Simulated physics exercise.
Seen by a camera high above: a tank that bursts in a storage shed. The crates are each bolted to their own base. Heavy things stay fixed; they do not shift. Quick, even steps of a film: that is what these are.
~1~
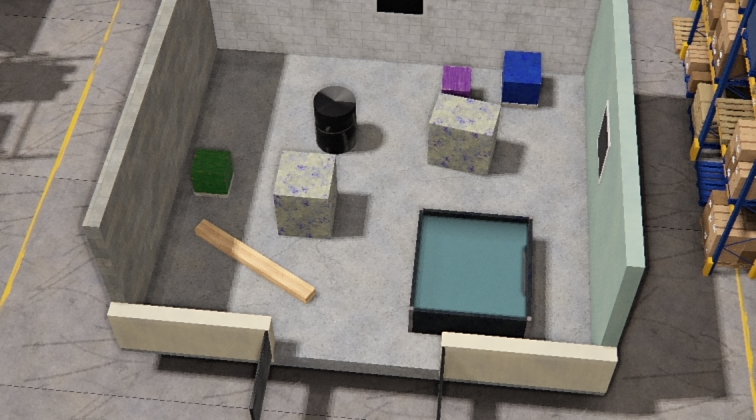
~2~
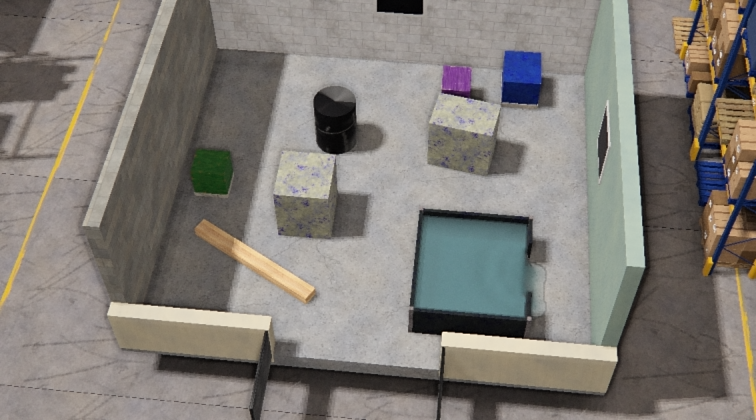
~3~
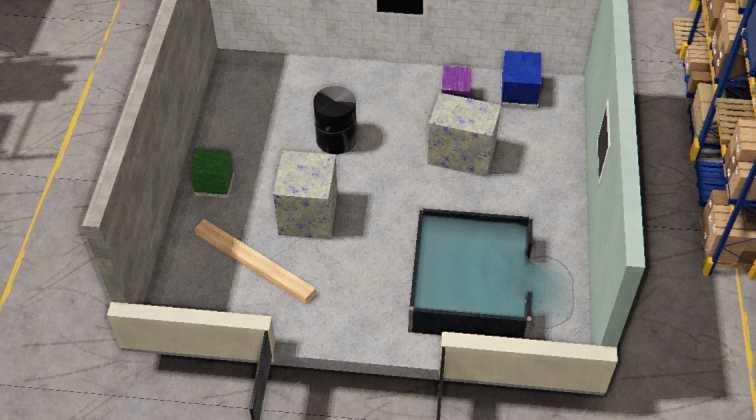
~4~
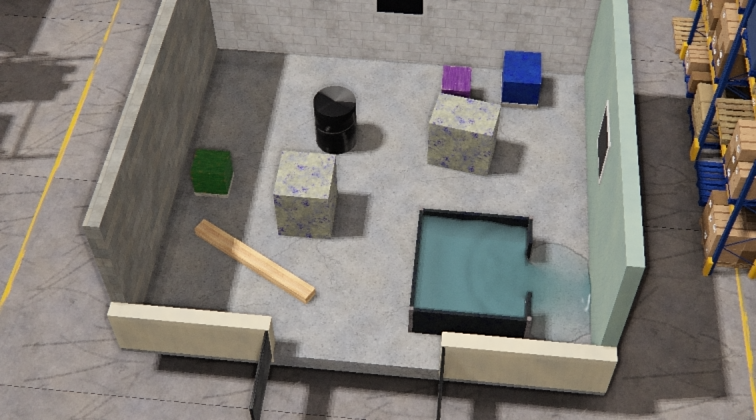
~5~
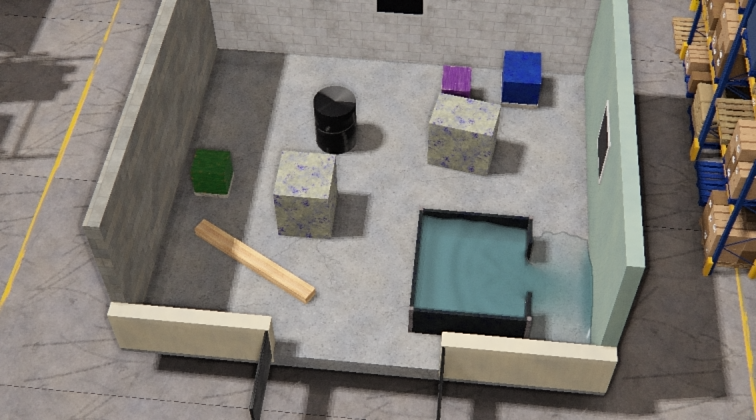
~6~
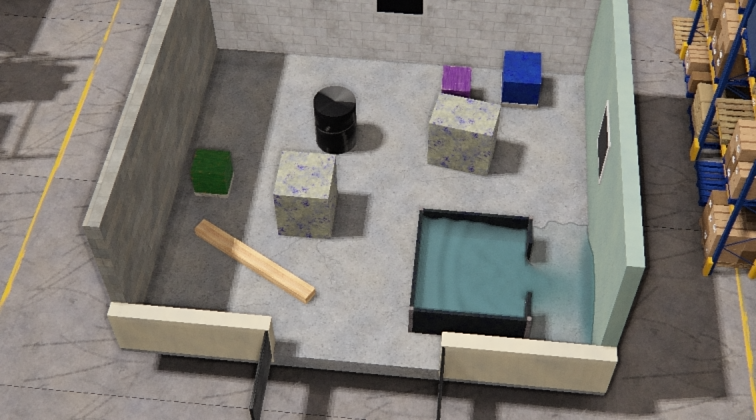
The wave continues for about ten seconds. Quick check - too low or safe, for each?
Blue crate too low; green crate safe; purple crate too low.
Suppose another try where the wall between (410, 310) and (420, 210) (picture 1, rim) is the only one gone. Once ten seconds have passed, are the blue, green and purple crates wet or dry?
Result: Blue is not reached; green is swamped; purple is swamped.
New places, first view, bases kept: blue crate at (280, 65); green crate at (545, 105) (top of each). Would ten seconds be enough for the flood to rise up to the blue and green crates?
One by one: The blue one escapes it, the green one is wetted.
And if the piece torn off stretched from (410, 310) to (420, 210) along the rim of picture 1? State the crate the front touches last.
The blue one, by my reading.
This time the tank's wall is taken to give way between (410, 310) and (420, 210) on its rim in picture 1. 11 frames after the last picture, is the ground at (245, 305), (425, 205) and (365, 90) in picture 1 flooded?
First spot drenched, second unwetted, third unwetted.
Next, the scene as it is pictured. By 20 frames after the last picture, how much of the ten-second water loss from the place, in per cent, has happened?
By my reckoning, 15 %.
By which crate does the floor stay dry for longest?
Go for the green one.
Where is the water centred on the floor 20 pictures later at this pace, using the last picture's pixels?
At about (498, 257).
A moment on, water covers 10 % of the floor; the blue crate not reached, the green crate not reached, the purple crate not reached.
Next, water covers 20 % of the floor; the blue crate water round its plinth, the green crate not reached, the purple crate not reached.
Then, water covers 35 % of the floor; the blue crate water round its plinth, the green crate not reached, the purple crate water round its plinth.
Later, water covers 55 % of the floor; the blue crate water round its plinth, the green crate not reached, the purple crate water round its plinth.
In the end, water covers 85 % of the floor; the blue crate was topped, the green crate stayed above the water, the purple crate was topped.
